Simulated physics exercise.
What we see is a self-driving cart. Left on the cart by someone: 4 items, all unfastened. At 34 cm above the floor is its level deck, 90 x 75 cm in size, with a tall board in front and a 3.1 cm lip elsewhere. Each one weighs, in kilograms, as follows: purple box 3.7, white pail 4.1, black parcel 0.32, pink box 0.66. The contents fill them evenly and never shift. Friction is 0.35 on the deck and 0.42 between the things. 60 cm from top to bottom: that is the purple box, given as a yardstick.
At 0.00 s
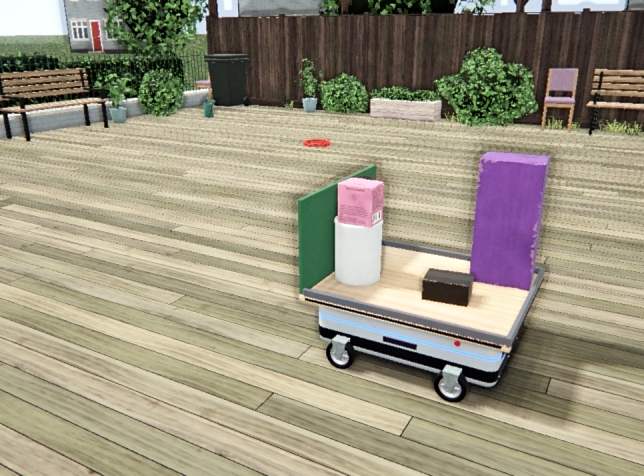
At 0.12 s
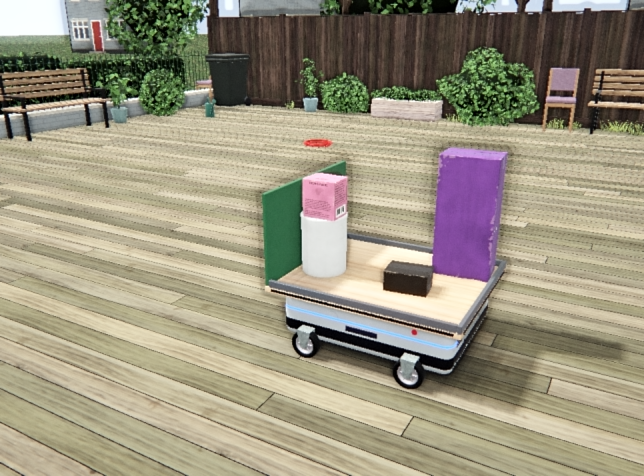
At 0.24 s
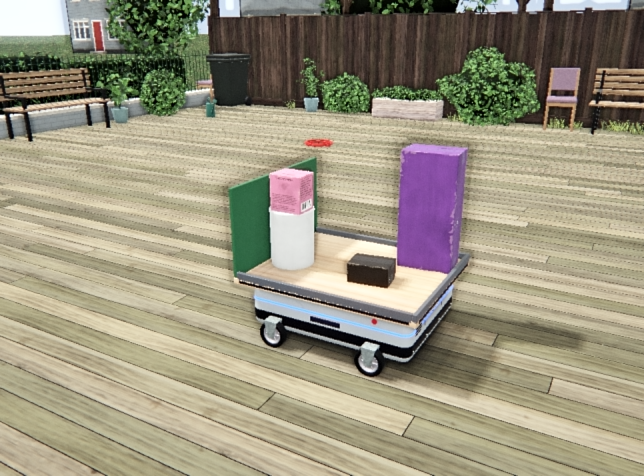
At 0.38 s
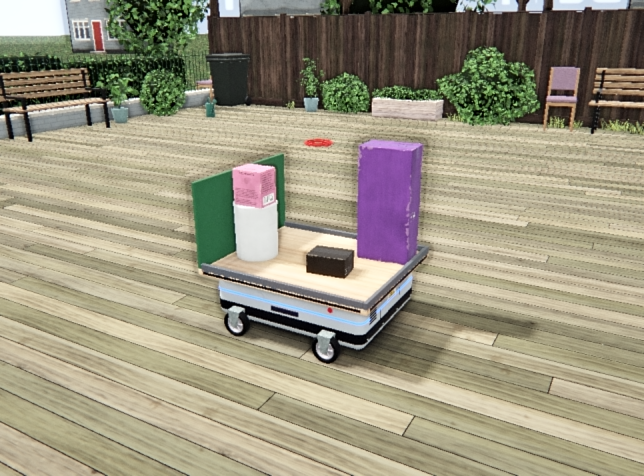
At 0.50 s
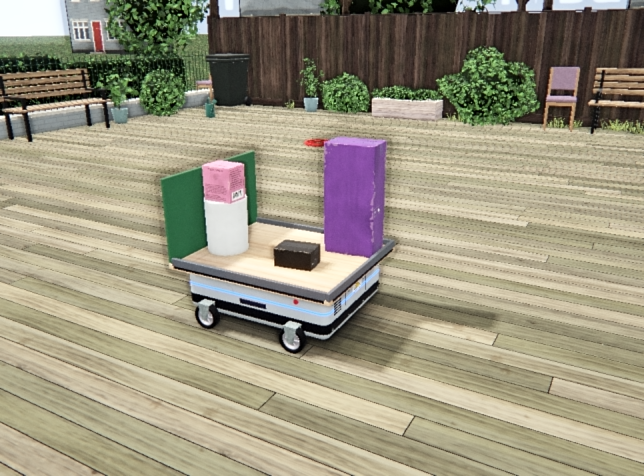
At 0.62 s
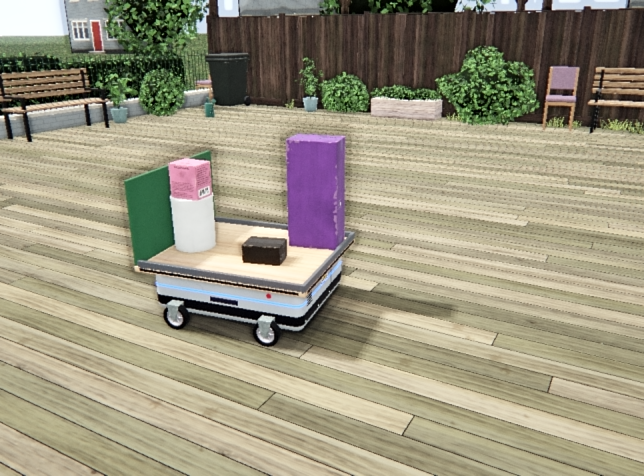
A cart carrying a purple box, white pail and smaller boxes rolls left across wooden decking.
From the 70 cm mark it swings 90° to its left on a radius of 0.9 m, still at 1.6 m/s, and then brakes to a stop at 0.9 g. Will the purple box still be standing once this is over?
No.
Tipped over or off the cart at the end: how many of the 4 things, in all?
That makes 2.
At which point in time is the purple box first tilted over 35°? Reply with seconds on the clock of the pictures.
Time: Approximately 1.2 s.
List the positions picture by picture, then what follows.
Cart 0 cm along; purple box (508, 221); white pail (358, 248), in the first picture.
Cart 19 cm along; pink box (325, 197); white pail (324, 242), in the second picture.
Cart 38 cm along; black parcel (372, 270); pink box (292, 191), in the third picture.
Cart 61 cm along; white pail (256, 228); black parcel (330, 261), in the fourth picture.
Cart 80 cm along; pink box (224, 182); white pail (227, 223), in the fifth picture.
Cart 99 cm along, turned 9°; purple box (317, 192); black parcel (265, 251), in the sixth picture.
By 0.92 s, cart 147 cm along, turned 40°; purple box tilted 5° near (211, 187); pink box 26 cm from its spot; white pail 22 cm from its spot.
By 1.22 s, cart 195 cm along, turned 70°; purple box now off the cart; pink box tilted 5°; white pail tilted 3°.
By 1.62 s, cart 254 cm along, turned 90°; pink box now off the cart; white pail 31 cm from its spot; black parcel 3 cm from its spot.
When it is over (2.3 s), off the cart and tipped over, purple box and pink box; not toppled but over 10 cm from the start, white pail and black parcel.
